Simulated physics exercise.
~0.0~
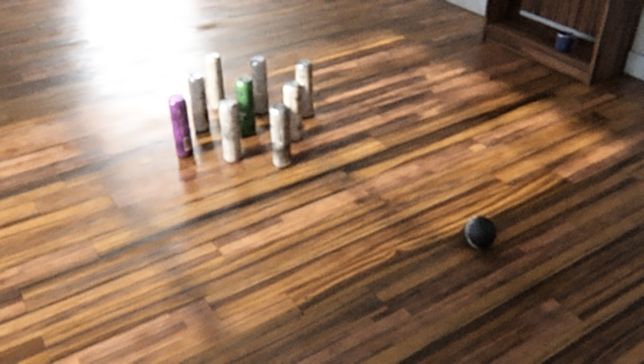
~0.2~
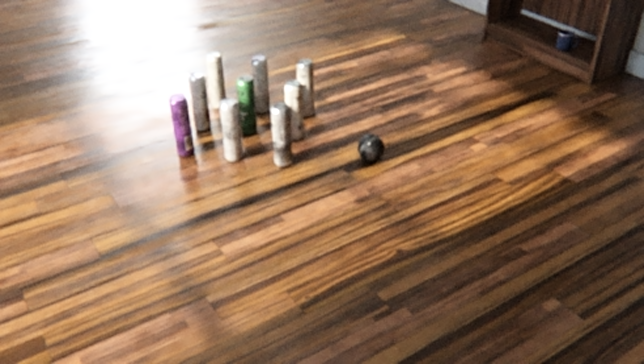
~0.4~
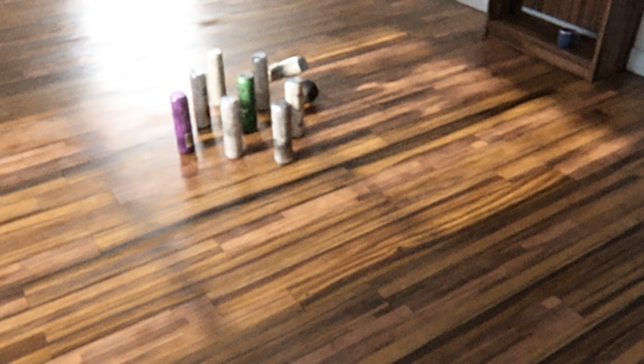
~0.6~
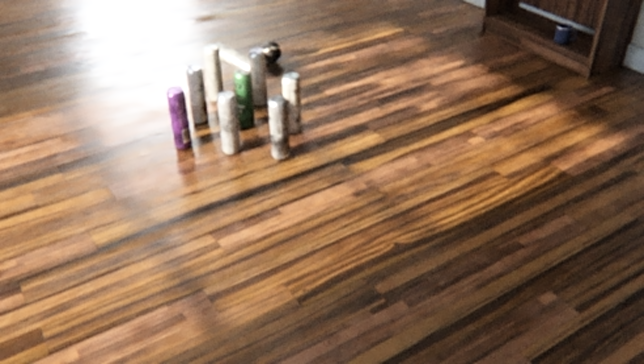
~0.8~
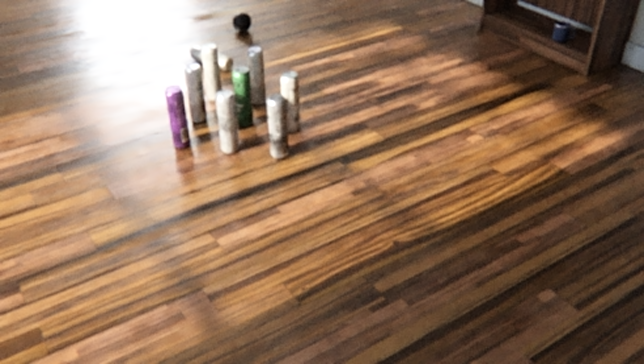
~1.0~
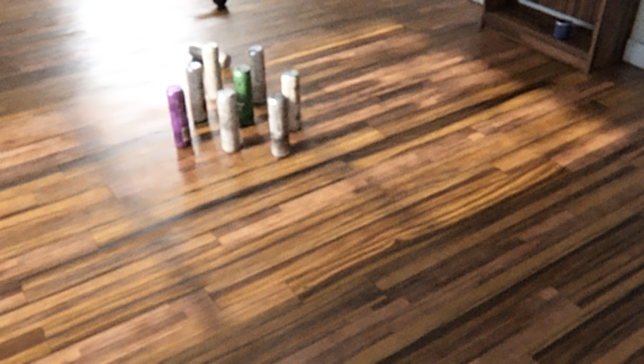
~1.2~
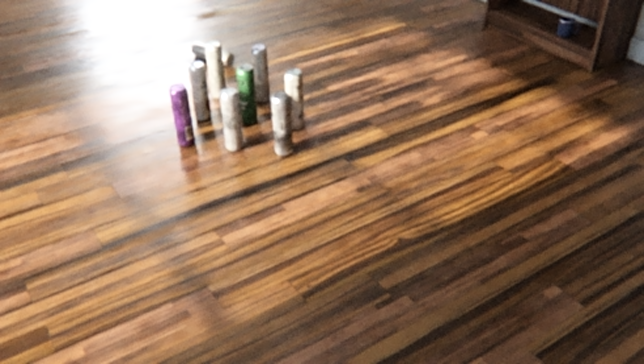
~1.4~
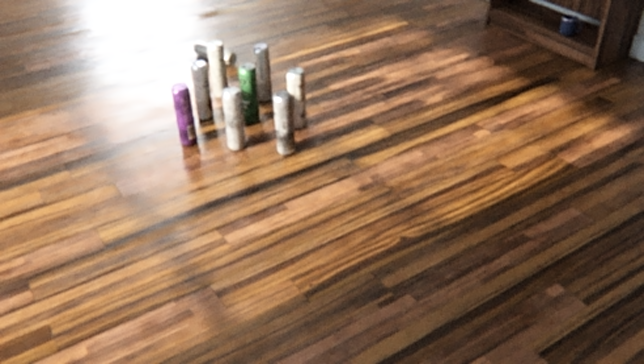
We see a dark ball roll across a sunlit wooden floor toward a cluster of upright tubes, knocking over a pale one at the back right. The ball rolls on out of view, while the other tubes, including the purple and green ones, remain standing.
